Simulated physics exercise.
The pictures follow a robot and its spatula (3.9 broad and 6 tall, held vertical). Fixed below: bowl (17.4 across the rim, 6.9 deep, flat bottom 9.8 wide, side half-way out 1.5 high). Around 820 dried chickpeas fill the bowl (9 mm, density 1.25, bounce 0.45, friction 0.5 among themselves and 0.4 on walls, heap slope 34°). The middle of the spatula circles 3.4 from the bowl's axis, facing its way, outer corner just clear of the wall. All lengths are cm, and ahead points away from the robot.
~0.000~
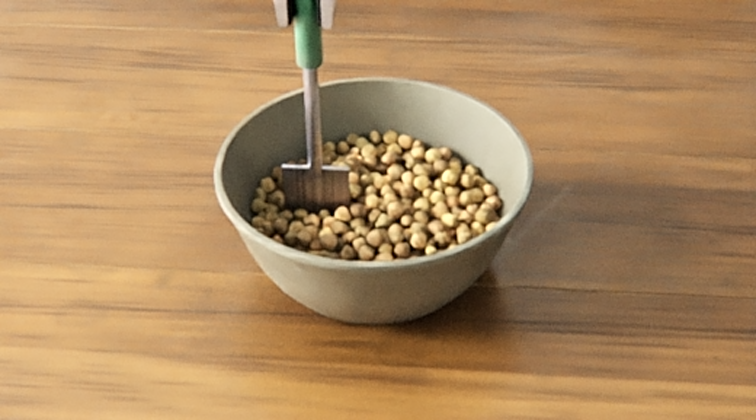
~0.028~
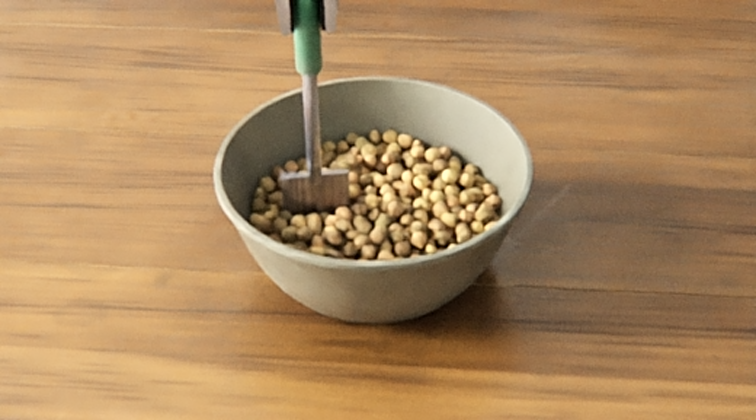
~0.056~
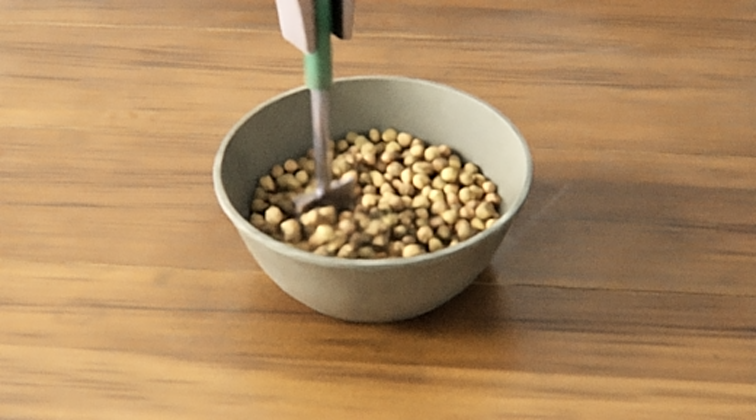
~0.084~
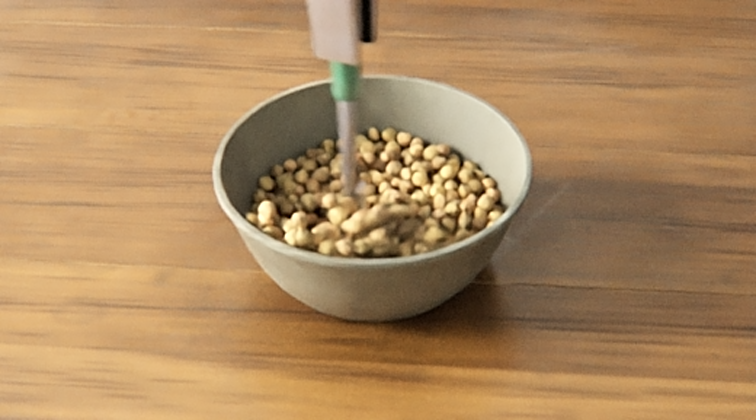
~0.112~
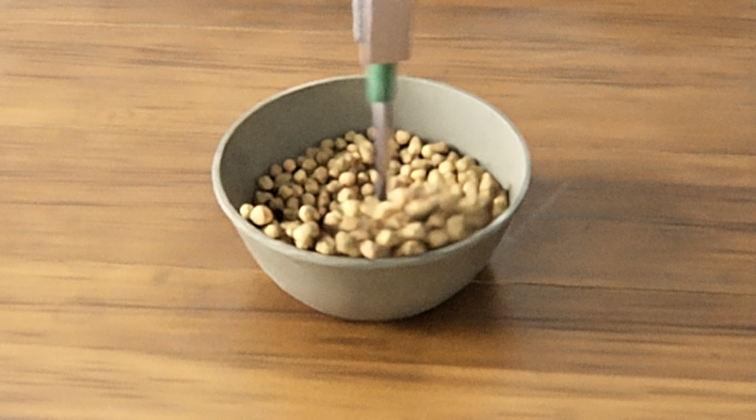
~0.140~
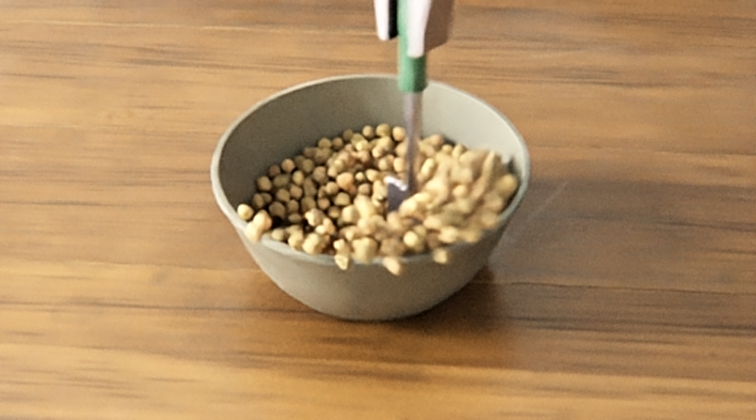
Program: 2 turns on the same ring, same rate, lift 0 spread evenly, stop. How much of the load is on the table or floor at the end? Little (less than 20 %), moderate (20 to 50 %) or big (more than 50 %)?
A moderate share, 20 to 50 %, ends on the table or floor.
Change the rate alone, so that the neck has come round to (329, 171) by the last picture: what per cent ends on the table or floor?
Some 0 per cent.
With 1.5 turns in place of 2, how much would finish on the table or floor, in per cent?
It would be near 30 per cent.
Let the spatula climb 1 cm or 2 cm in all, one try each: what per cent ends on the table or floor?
Some 30 and 25 per cent.
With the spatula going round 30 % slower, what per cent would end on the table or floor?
Then about 10 per cent.
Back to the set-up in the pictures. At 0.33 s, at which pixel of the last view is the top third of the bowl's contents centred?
At about (273, 167).
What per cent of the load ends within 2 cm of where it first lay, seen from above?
Roughly 0 per cent.
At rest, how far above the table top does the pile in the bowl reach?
About 6.5 cm.
By 0.33 s, 2° round, highest piece 10 above the table; 656 in the bowl, 71 on the table or floor, 94 in flight or on the tool.
By 0.53 s, 225° round, highest piece 9 above the table; 578 in the bowl, 212 on the table or floor, 31 in flight or on the tool.
By 0.82 s, 0° round, highest piece 7 above the table; 538 in the bowl, 279 on the table or floor, 4 in flight or on the tool.
By 1.52 s, 0° round, highest piece 6 above the table; 538 in the bowl, 283 on the table or floor.
Final count, 538 in the bowl, 283 on the table or floor. That is 34 % on the table or floor.
